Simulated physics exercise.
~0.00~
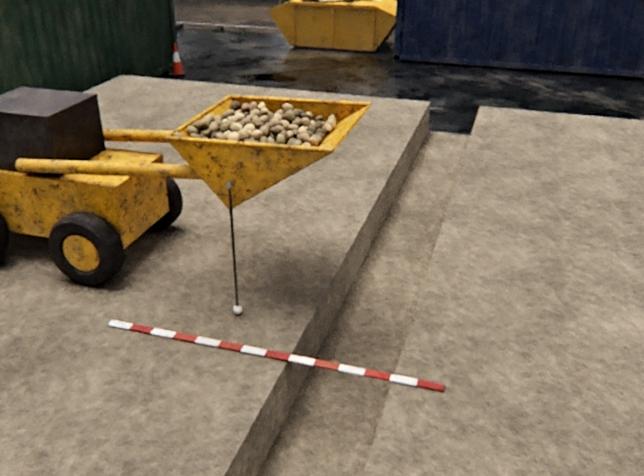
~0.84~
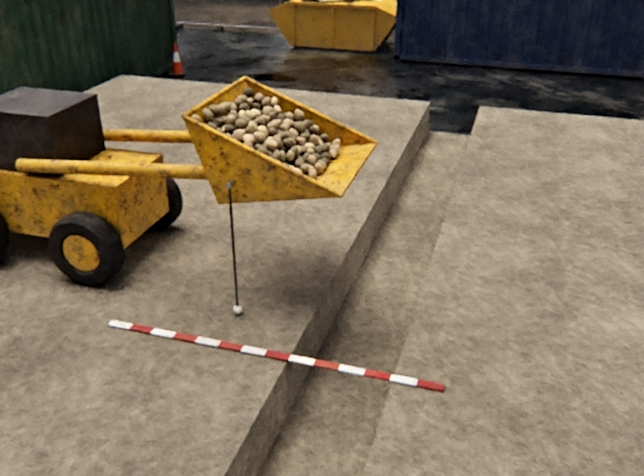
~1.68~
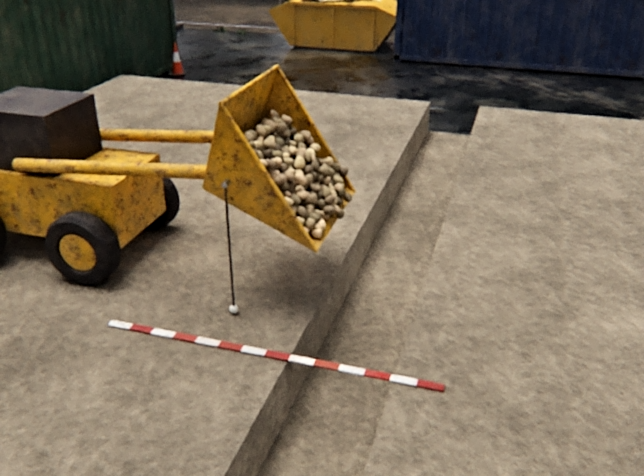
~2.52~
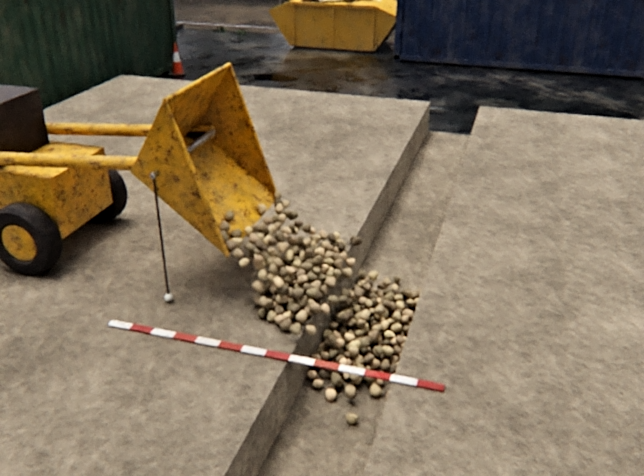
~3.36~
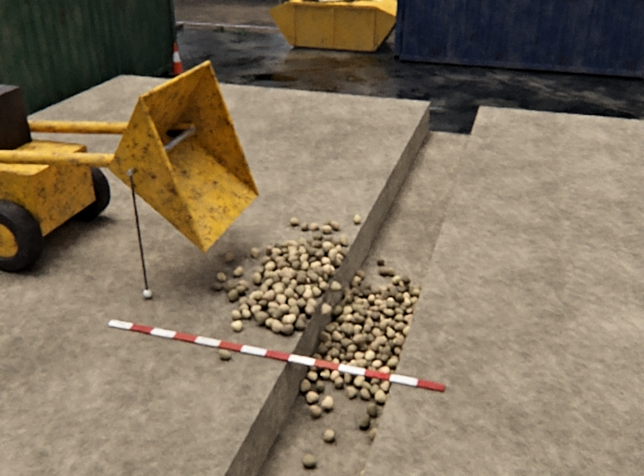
On a bare, pale concrete yard seen from above at an angle, a narrow trench runs between two slabs, with dark green and blue containers and a yellow skip behind. A small, worn yellow loader stands at left, its raised bucket full of rounded stones, a white ball hanging below and a red and white striped staff lying ahead. The bucket tips forward steadily toward the right, and the stones slide to its lip. The loader backs away left as they pour out. Finally the bucket hangs empty, with stones heaped on the near slab and more in the trench.
